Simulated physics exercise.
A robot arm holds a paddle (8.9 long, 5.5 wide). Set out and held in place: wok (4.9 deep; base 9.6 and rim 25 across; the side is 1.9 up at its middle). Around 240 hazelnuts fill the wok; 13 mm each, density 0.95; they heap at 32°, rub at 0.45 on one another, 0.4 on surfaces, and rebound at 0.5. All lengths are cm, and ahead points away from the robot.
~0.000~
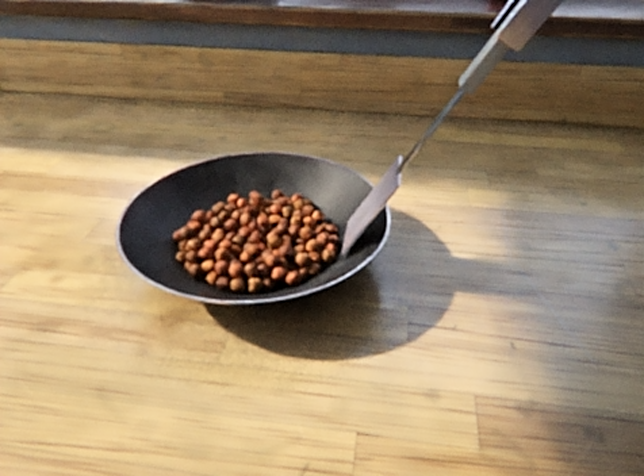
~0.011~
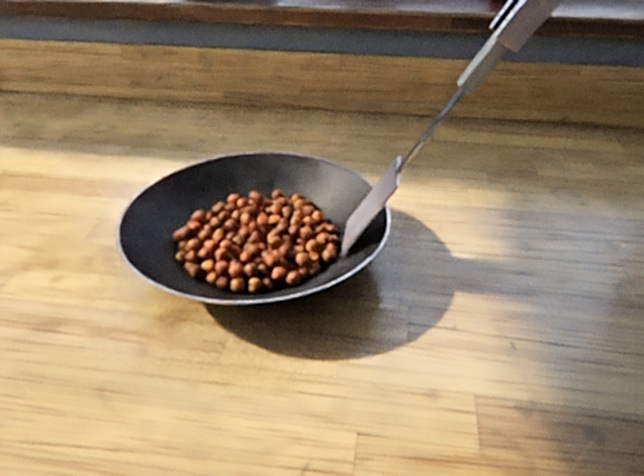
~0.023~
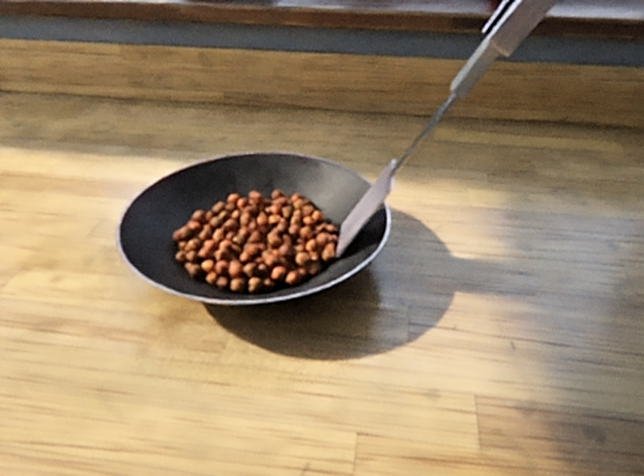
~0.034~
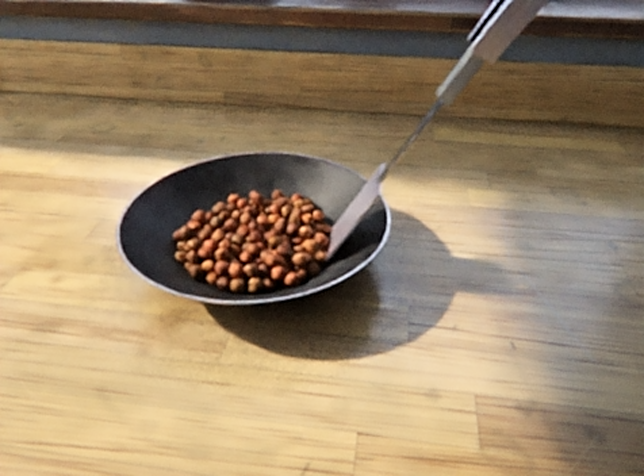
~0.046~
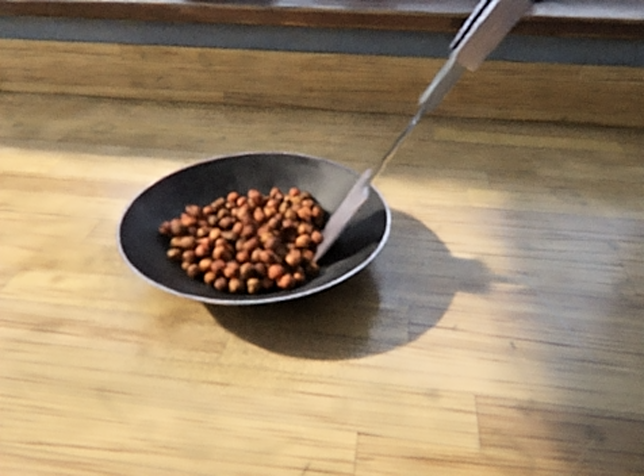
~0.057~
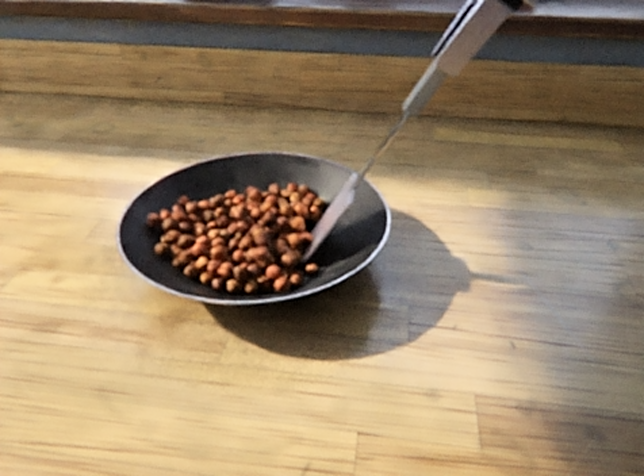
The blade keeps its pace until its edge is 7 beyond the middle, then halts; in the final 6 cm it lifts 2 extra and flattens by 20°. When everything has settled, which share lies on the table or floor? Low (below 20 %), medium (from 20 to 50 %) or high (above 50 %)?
Answer: Medium; from 20 to 50 % of the hazelnuts finish on the table or floor.
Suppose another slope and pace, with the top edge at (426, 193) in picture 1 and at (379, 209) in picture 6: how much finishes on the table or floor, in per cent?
Some 25 per cent.
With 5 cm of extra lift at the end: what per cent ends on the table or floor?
About 25 per cent.
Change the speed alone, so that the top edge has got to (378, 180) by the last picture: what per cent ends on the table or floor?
Some 0 per cent.
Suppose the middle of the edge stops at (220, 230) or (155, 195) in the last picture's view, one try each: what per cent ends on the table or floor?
About 10 and 45 per cent.
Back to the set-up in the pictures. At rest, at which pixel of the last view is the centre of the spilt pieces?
At about (9, 240).
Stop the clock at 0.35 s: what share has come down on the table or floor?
Some 25 per cent.
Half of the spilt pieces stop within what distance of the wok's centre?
Some 28 cm.
After 0.09 s, sloping 60°, highest piece 6 above the table; 236 in the wok.
After 0.13 s, sloping 54°, highest piece 8 above the table; 229 in the wok, 7 on the blade or in flight.
After 0.35 s, sloping 40°, highest piece 9 above the table; 161 in the wok, 58 on the table or floor, 17 on the blade or in flight.
After 1.40 s, sloping 40°, highest piece 6 above the table; 160 in the wok, 76 on the table or floor.
At rest, 160 in the wok, 76 on the table or floor. That is 32 % on the table or floor.
